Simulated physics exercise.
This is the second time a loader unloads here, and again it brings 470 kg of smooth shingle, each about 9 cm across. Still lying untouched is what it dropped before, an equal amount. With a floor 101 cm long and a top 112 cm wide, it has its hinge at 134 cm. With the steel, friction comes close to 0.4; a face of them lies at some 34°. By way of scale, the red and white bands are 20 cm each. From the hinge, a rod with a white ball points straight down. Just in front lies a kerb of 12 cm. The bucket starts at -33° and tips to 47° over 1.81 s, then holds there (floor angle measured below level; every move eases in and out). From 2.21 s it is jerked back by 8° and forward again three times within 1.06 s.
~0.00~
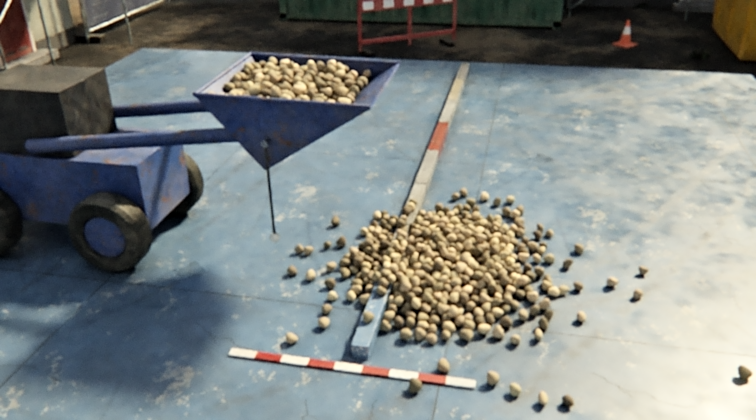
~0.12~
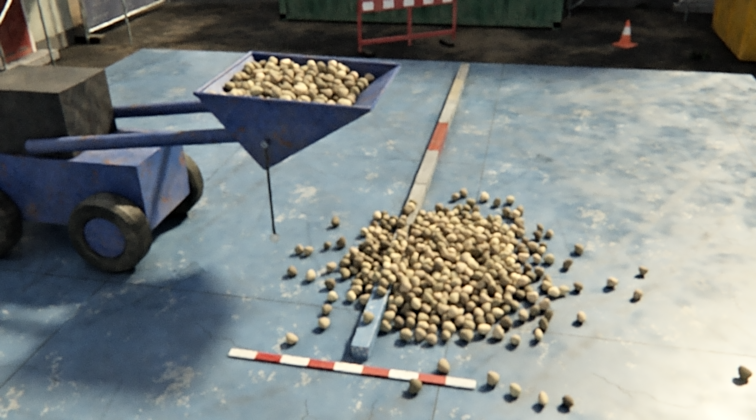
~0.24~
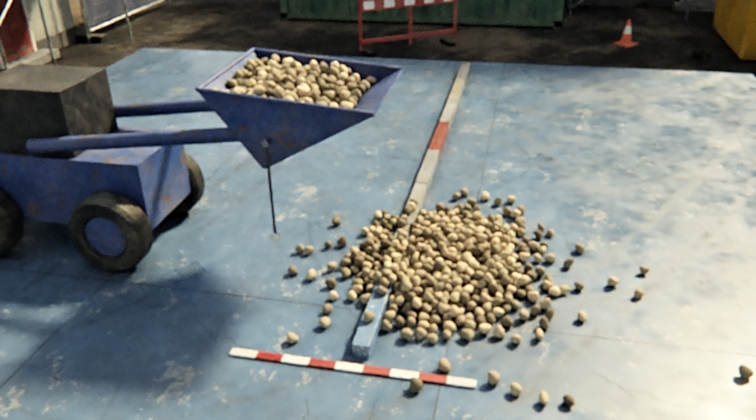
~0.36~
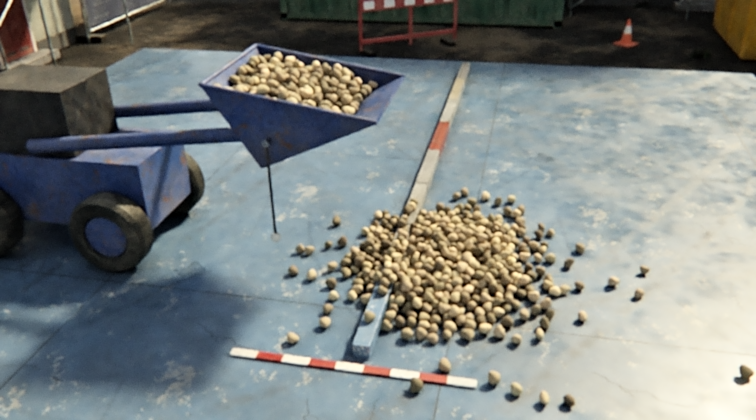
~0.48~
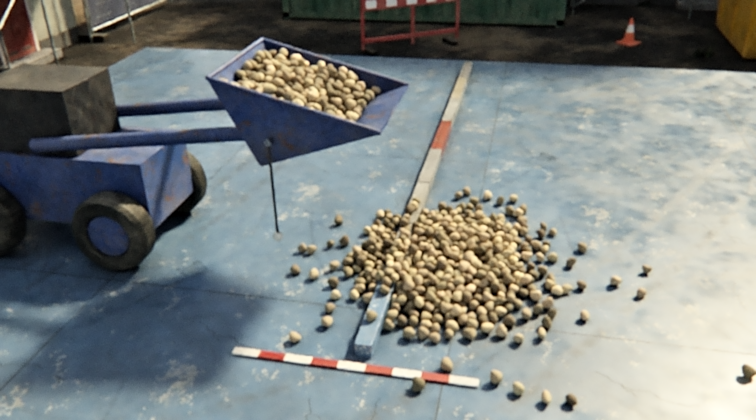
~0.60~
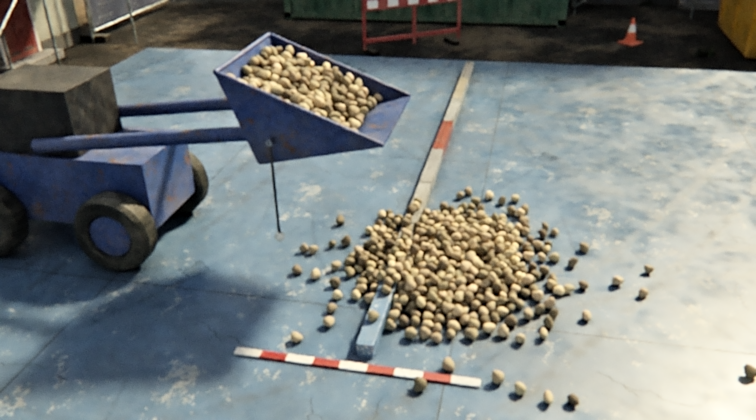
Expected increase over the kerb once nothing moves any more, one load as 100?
About 43 in every hundred.
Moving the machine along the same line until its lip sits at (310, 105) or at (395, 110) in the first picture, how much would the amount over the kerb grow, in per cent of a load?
5 % and 75 %.
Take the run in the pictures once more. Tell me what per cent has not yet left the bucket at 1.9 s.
Around 10 in a hundred.
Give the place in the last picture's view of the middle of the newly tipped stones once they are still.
Centre: Approx. (395, 248).
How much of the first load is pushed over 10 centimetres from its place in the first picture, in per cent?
About 15 %.
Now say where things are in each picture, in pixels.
In the first picture, the bucket is at -33°, its lip at (370, 108); the top of the load is at (296, 72). The earlier load is highest near (441, 249), 20 cm above ground level, 16 % on this side of the kerb, 84 % over the kerb.
In the second picture, the bucket is at -32°, its lip at (371, 110); the top of the load is at (297, 72); the stones move at 0.1 m/s on average.
In the third picture, lip at (374, 115), floor tilted -29°, highest stones at (275, 69); the stones move at 0.1 m/s on average.
In the fourth picture, the bucket is at -25°, its lip at (376, 123); the top of the load is at (263, 65); the stones move at 0.2 m/s on average.
In the fifth picture, the bucket is at -19°, its lip at (381, 133); the top of the load is at (267, 59); the stones move at 0.2 m/s on average.
In the sixth picture, the bucket is at -12°, its lip at (383, 146); the top of the load is at (274, 55); the stones move at 0.3 m/s on average.
After 1.4 s the floor is at 35°; in per cent of one load, 89 in the bucket, 27 on this side of the kerb, 84 over the kerb; the foremost stones are at (620, 288).
After 1.9 s the floor is at 47°; in per cent of one load, 12 in the bucket, 72 on this side of the kerb, 116 over the kerb; the foremost stones are at (620, 288).
After 3.7 s the floor is at 47°; in per cent of one load, 0 in the bucket, 72 on this side of the kerb, 128 over the kerb; the foremost stones are at (621, 289).
After 6.5 s the floor is at 47°; in per cent of one load, 0 in the bucket, 72 on this side of the kerb, 128 over the kerb; the foremost stones are at (621, 289). Net gain over the kerb, 43.
